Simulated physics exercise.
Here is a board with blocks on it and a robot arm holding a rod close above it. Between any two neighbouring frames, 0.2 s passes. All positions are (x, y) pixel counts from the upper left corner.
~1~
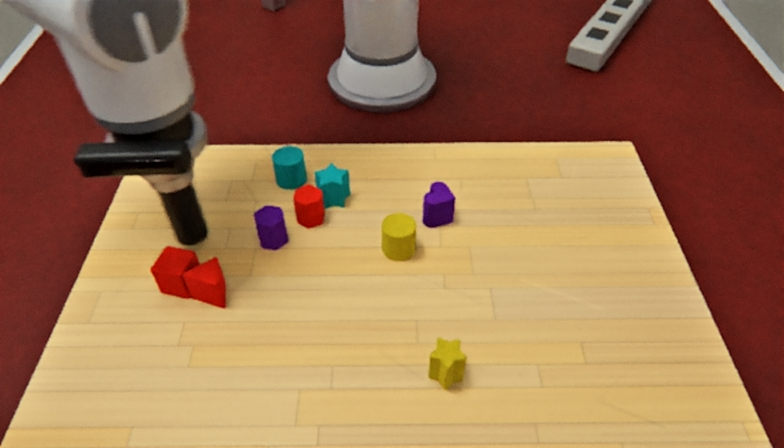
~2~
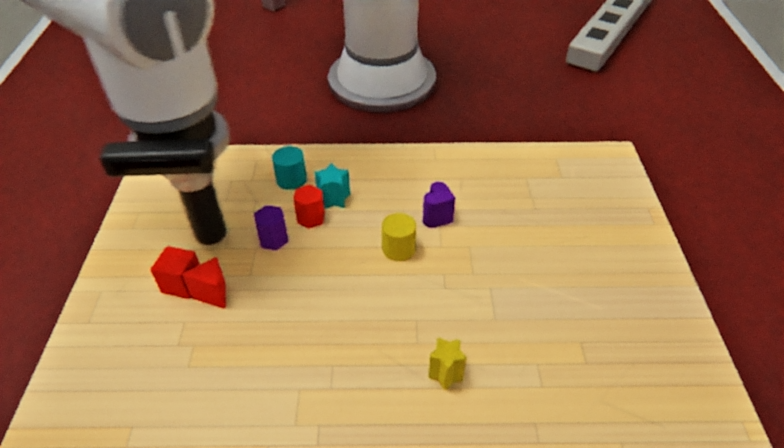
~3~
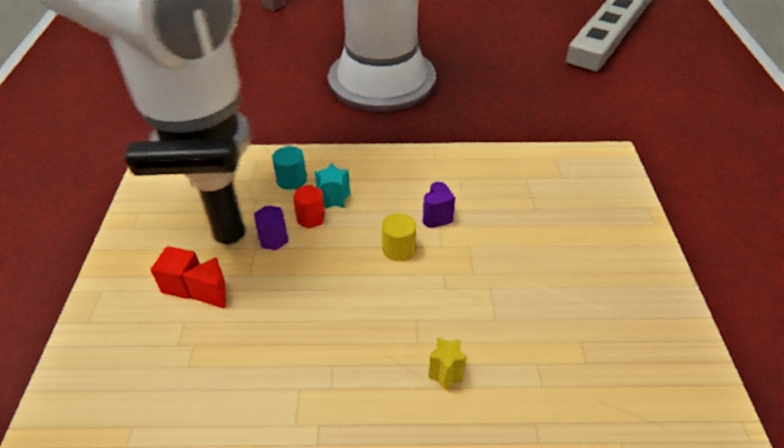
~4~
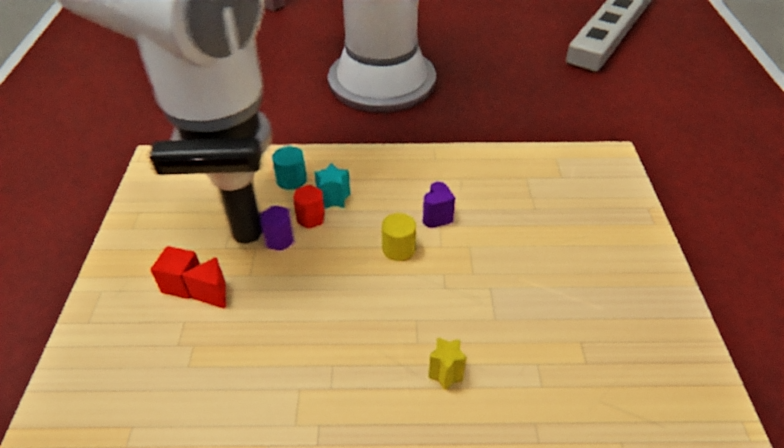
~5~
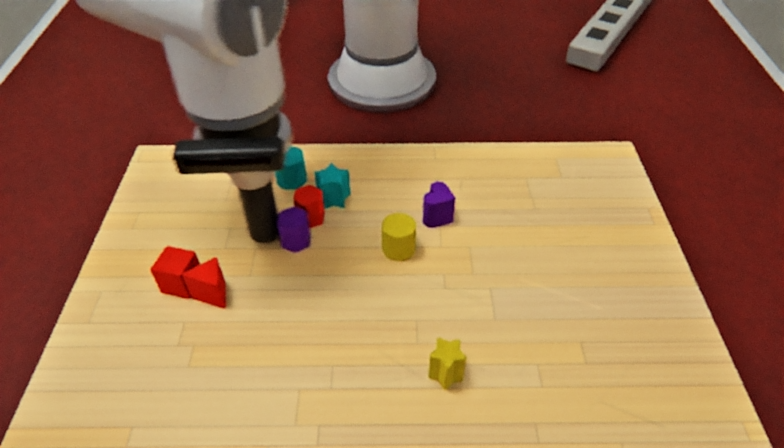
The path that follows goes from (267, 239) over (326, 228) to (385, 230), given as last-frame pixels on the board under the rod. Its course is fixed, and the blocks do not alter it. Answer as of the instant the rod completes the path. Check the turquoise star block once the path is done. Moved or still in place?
At the end of the path, the turquoise star block has moved off its old spot.
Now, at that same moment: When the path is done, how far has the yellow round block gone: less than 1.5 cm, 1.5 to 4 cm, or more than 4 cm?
Ends under 1.5 cm away.
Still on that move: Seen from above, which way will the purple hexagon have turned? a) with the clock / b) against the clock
Option a.
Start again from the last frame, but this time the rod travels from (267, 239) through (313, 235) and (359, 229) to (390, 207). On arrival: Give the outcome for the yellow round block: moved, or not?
Its place changes.
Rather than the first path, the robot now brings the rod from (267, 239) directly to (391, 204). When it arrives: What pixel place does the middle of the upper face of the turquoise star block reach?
Its top centre is at about (353, 161).
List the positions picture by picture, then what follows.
In the first picture, lower end of the rod at (192, 234), tops of blocks, purple hexagon at (269, 215), red hexagon at (307, 194), turquoise star block at (331, 174), yellow round block at (399, 224).
In the second picture, rod at (211, 234), blocks as before.
In the third picture, rod at (229, 233), blocks as before.
In the fourth picture, rod at (248, 232), purple hexagon at (275, 216).
In the fifth picture, rod at (265, 232), purple hexagon at (292, 217), red hexagon at (307, 194), turquoise star block at (331, 174), yellow round block at (399, 224).
On the path given first. One third of the way, rod at (305, 222); purple hexagon at (328, 217), turned 55° clockwise; red hexagon at (323, 189); turquoise star block at (337, 170), turned 15° anticlockwise.
Two thirds of the way, rod at (346, 221); purple hexagon at (353, 225); red hexagon at (354, 184), turned 45° anticlockwise; turquoise star block at (345, 165), turned 60° anticlockwise.
At the end, rod at (385, 222); purple hexagon at (358, 227), turned 155° clockwise; red hexagon at (358, 184), turned 60° anticlockwise; turquoise star block at (345, 165), turned 60° anticlockwise; yellow round block at (403, 226).
